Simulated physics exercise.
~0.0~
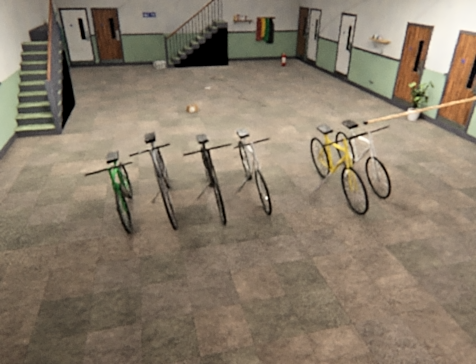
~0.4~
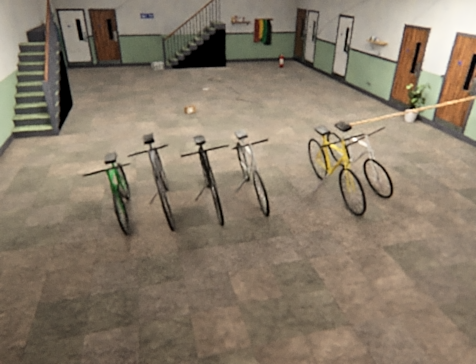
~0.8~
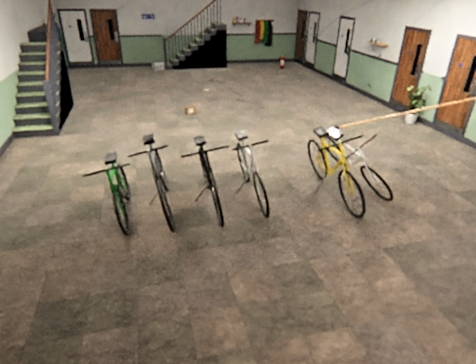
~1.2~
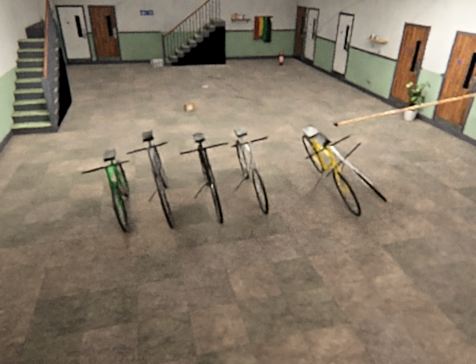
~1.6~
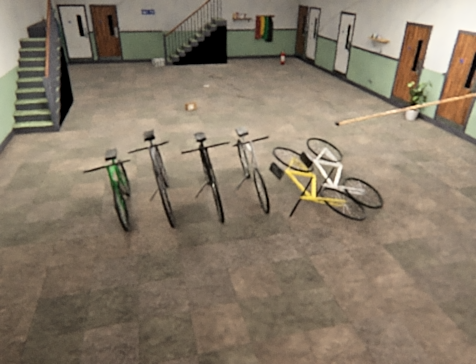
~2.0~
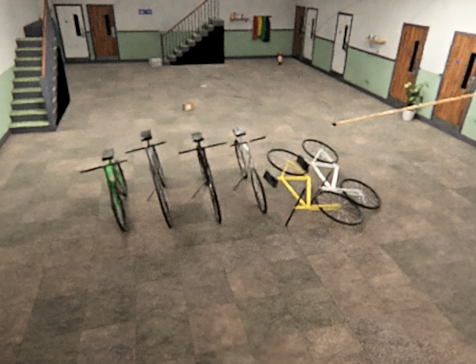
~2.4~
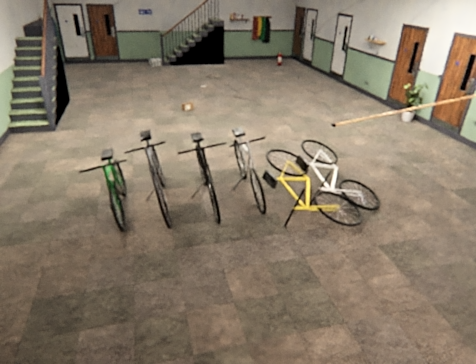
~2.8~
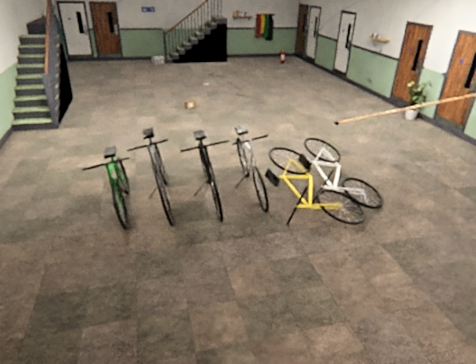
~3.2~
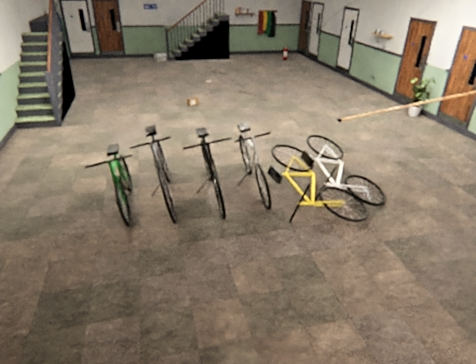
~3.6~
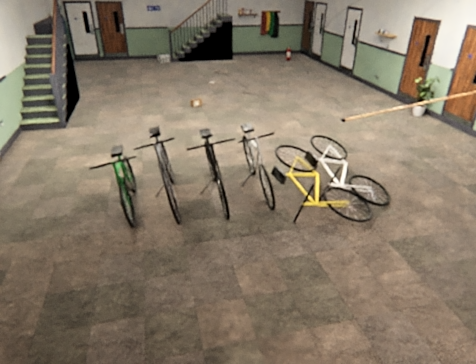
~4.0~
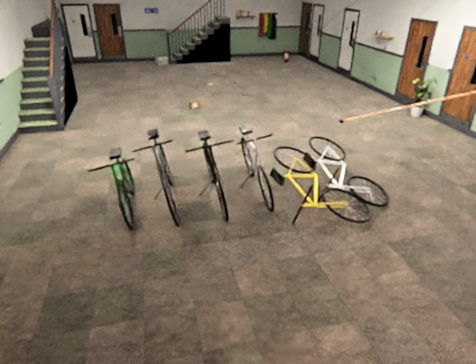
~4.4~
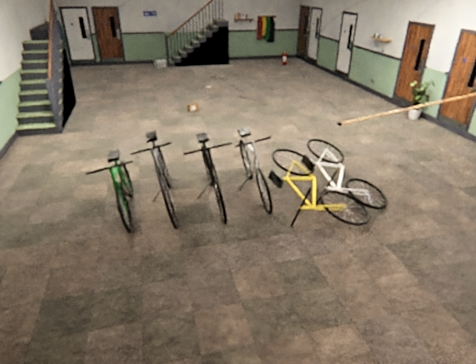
A pole tips the white bicycle into the yellow one, and both fall, leaving four standing.
